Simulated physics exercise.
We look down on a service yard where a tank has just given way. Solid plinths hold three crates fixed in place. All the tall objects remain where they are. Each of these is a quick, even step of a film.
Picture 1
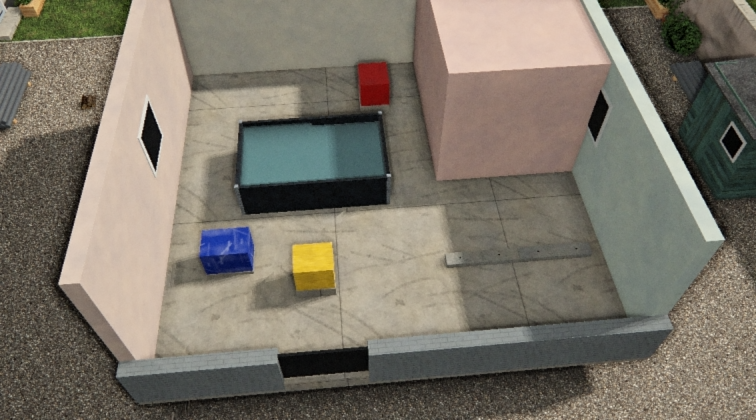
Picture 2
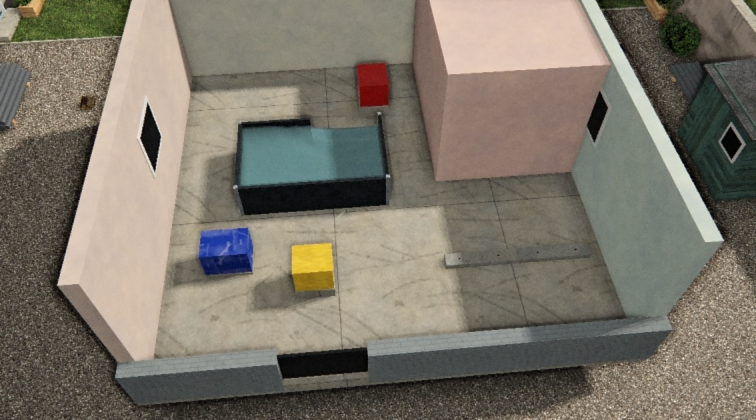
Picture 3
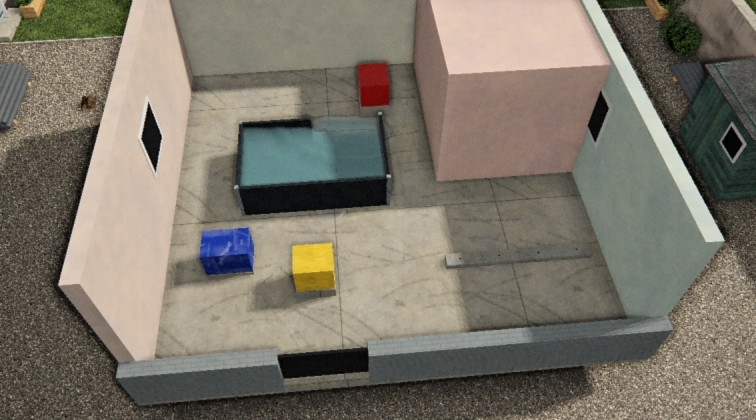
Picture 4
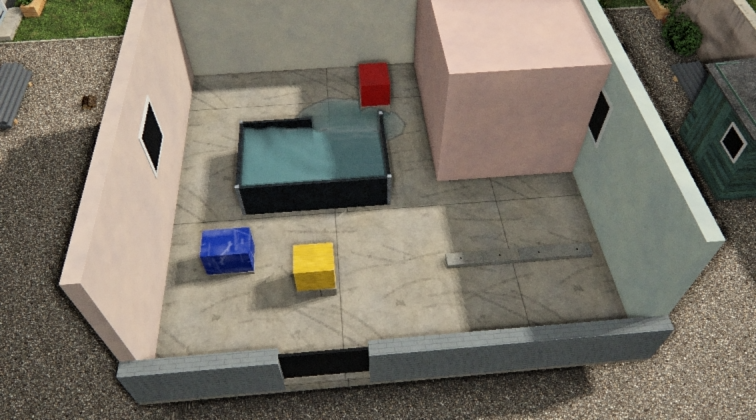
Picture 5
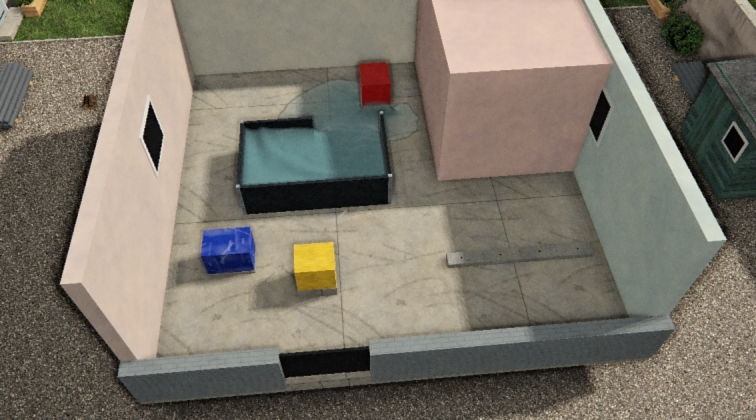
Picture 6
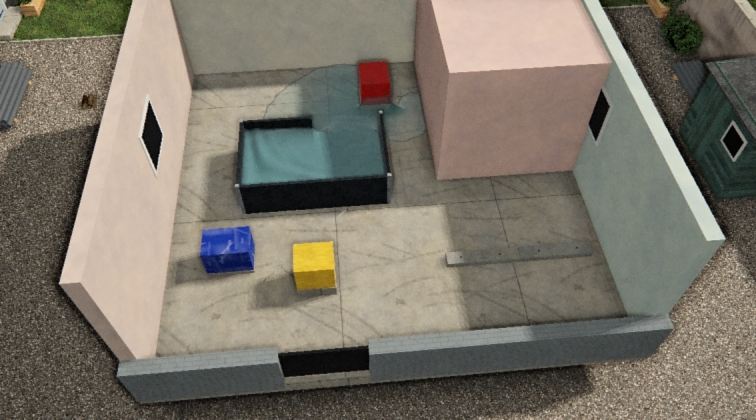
In a walled yard, water pours from the tank's far side and spreads around the red block.
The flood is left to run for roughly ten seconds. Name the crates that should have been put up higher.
My prediction: Yellow crate: Clear; red crate: Doused; blue crate: Doused.
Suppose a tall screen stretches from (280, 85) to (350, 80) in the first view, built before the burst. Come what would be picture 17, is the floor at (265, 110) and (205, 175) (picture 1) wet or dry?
In order, I'd call them inundated and bare.
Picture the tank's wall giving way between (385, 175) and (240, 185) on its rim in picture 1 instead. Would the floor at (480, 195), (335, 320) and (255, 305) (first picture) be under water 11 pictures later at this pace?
Going through them in turn: Still unsoaked, then reached by the flood, then reached by the flood.
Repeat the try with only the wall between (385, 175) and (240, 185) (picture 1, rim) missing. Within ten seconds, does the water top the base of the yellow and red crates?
My reading: Yellow crate takes water; red crate stays dry.
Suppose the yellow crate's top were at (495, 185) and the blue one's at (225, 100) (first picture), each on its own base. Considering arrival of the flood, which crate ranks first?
I'd say the red crate comes first.
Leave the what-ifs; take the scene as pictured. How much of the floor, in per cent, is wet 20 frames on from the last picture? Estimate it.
My estimate is near 45 per cent.
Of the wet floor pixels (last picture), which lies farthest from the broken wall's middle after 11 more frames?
The wet edge reaches furthest near (195, 76).
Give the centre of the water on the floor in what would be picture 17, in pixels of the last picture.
At about (333, 134).
A moment on, water covers 15 % of the floor; the yellow crate not reached, the red crate water round its plinth, the blue crate not reached.
Next, water covers 25 % of the floor; the yellow crate not reached, the red crate water round its plinth, the blue crate not reached.
Then, water covers 45 % of the floor; the yellow crate not reached, the red crate water round its plinth, the blue crate not reached.
Later, water covers 75 % of the floor; the yellow crate water round its plinth, the red crate water round its plinth, the blue crate water round its plinth.
In the end, water covers 95 % of the floor; the yellow crate stayed above the water, the red crate was topped, the blue crate was topped.
